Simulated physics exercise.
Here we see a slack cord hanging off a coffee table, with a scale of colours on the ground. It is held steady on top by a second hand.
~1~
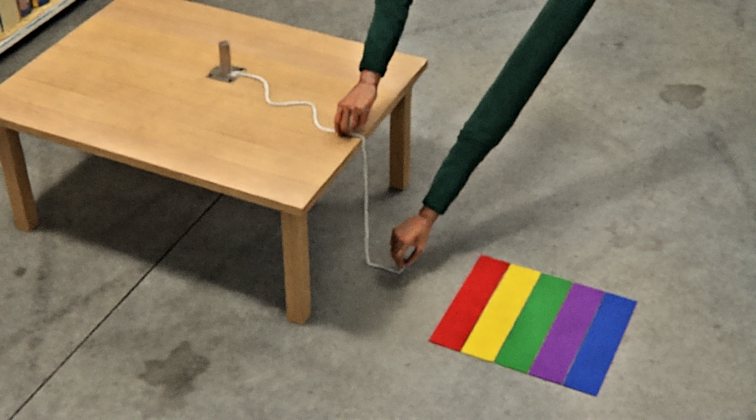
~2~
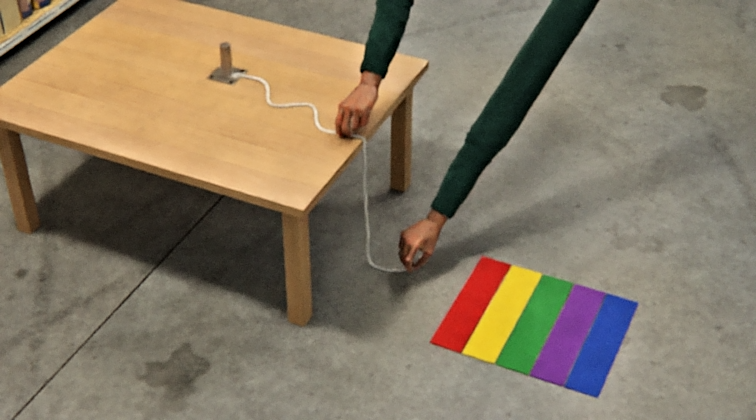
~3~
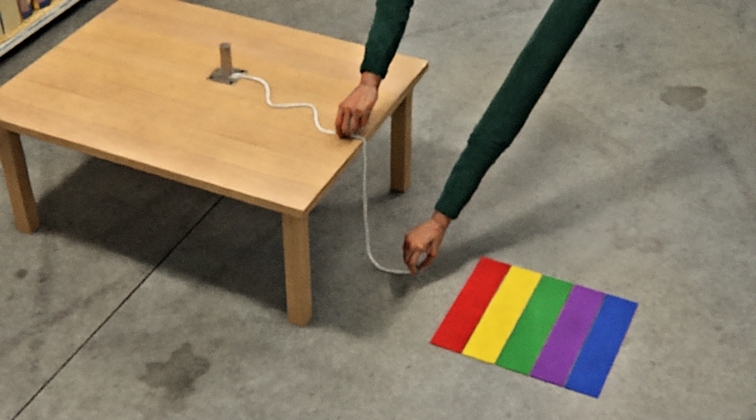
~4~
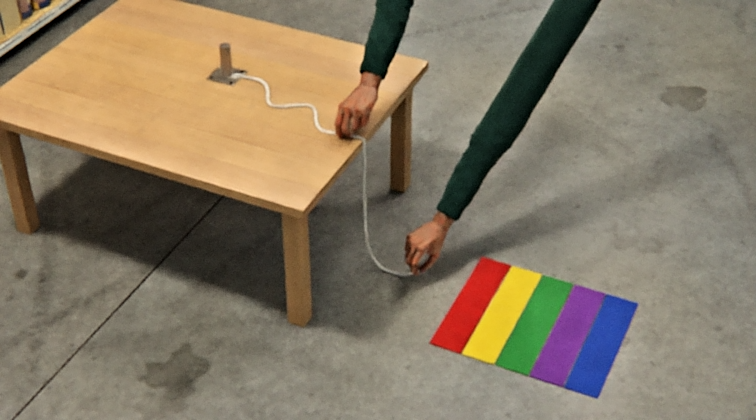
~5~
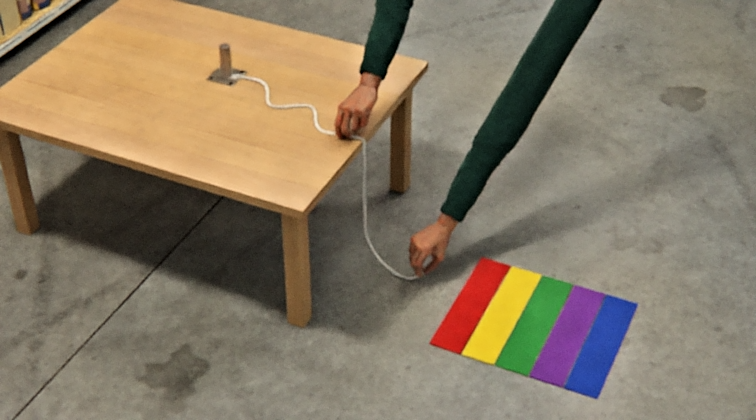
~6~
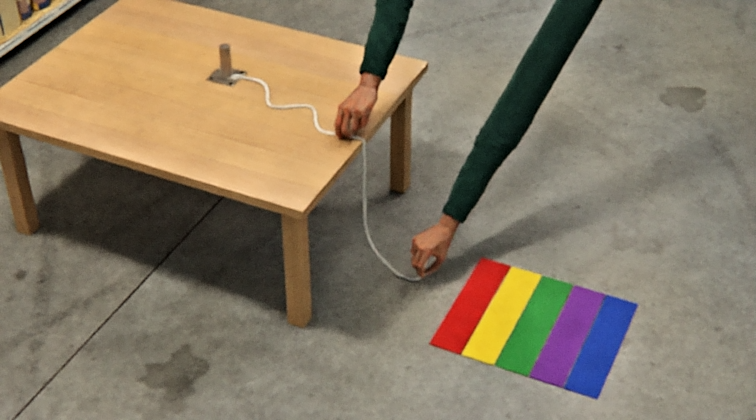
Hands in green sleeves holding a slack white cord over a wooden table's edge, the lower hand shifting slightly right.
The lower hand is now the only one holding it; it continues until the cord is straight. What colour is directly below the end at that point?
The colour below it is green.
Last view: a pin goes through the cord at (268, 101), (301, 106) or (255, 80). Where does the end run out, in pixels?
The three spots are (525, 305), (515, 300) and (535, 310), in that order.
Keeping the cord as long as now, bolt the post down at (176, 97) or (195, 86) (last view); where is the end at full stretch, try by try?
Approx. (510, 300); approx. (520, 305).
A little later, end near (473, 289); over red.
Next, end near (514, 301); over yellow.
When it is tight, end near (539, 309); over green. The green one.
